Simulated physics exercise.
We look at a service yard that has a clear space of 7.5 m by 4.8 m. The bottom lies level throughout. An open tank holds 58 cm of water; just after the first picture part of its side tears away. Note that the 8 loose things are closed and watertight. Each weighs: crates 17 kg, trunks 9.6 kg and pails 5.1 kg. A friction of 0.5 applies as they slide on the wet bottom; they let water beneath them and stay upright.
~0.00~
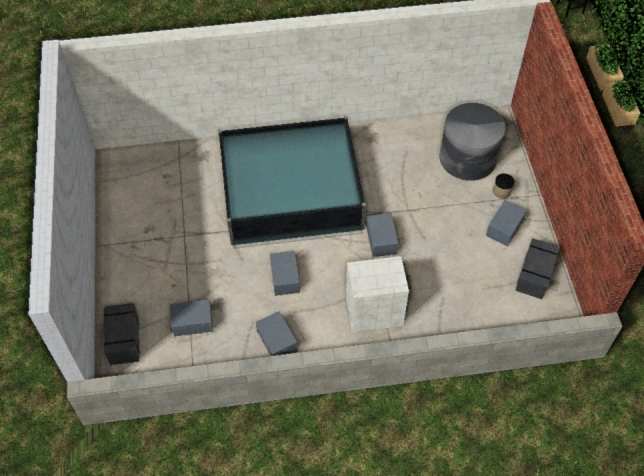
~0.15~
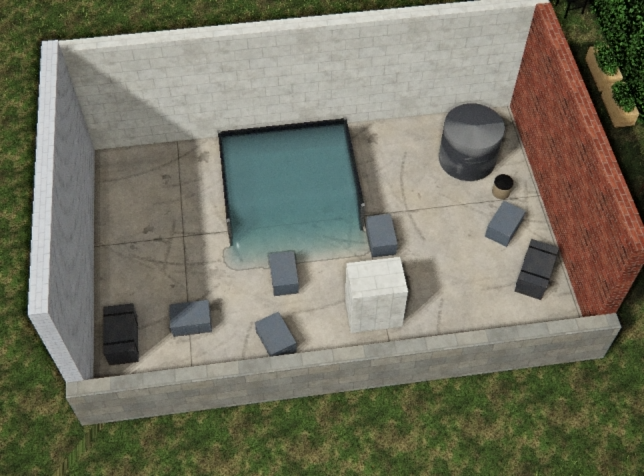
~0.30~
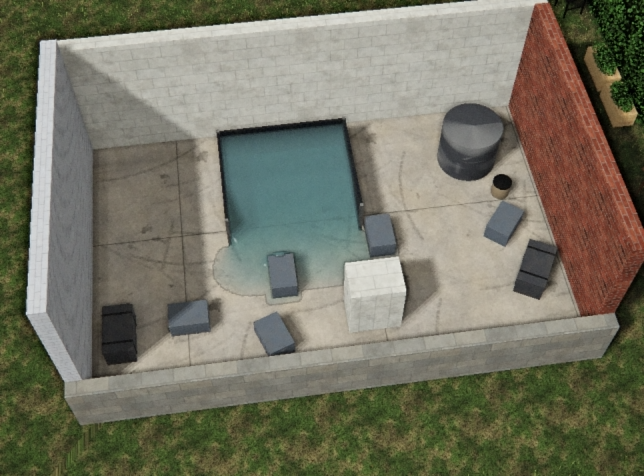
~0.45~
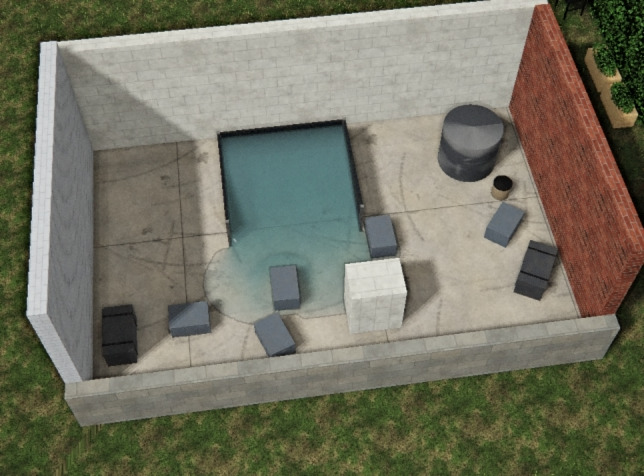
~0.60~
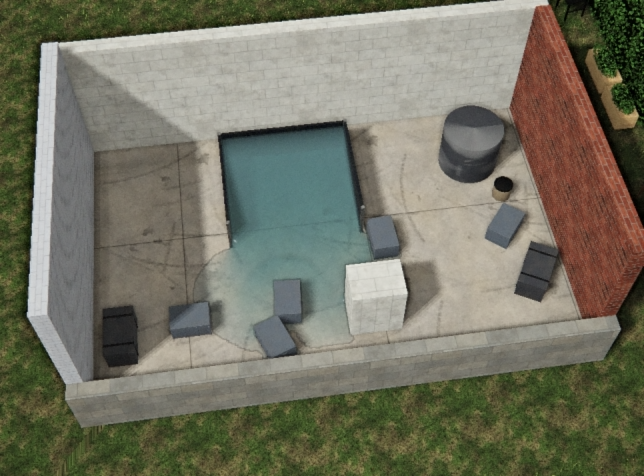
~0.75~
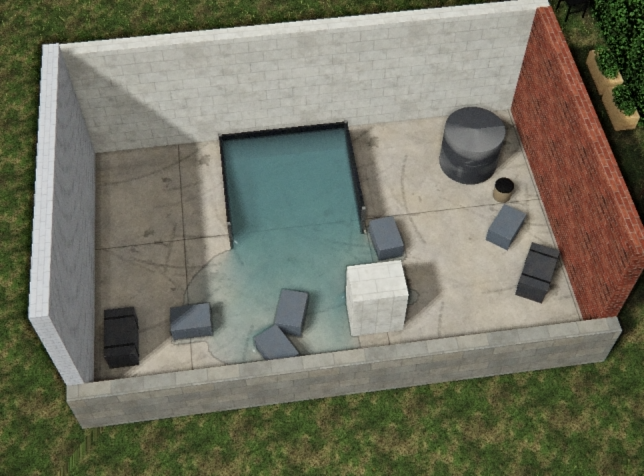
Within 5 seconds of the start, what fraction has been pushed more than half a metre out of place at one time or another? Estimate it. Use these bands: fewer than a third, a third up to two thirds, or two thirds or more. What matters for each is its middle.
It falls in two thirds or more.
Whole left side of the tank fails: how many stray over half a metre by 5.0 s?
The answer then is 3.
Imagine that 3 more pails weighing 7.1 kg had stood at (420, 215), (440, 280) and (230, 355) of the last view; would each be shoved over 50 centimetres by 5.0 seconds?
Each in turn ends up within the limit, beyond the limit, beyond the limit.
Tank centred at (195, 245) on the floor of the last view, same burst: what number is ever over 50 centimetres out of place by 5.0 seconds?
4.
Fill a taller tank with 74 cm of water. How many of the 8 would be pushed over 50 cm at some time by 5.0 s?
The count would be 7.
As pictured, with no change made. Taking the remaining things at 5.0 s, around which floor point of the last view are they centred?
I'd put it close to (362, 215) in the last view.
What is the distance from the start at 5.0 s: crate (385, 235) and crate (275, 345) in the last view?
10 cm, then 350 cm.
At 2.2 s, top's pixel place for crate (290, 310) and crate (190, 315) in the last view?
Approx. (356, 332); approx. (135, 348).
After 1.1 s 1 of 8 are over 50 cm from their spots; 1 afloat.
After 2.2 s 3 of 8 are over 50 cm from their spots; 3 afloat.
After 3.5 s 4 of 8 are over 50 cm from their spots; 4 afloat.
After 5.0 s 6 of 8 are over 50 cm from their spots, and 6 have been at some point; 5 afloat.
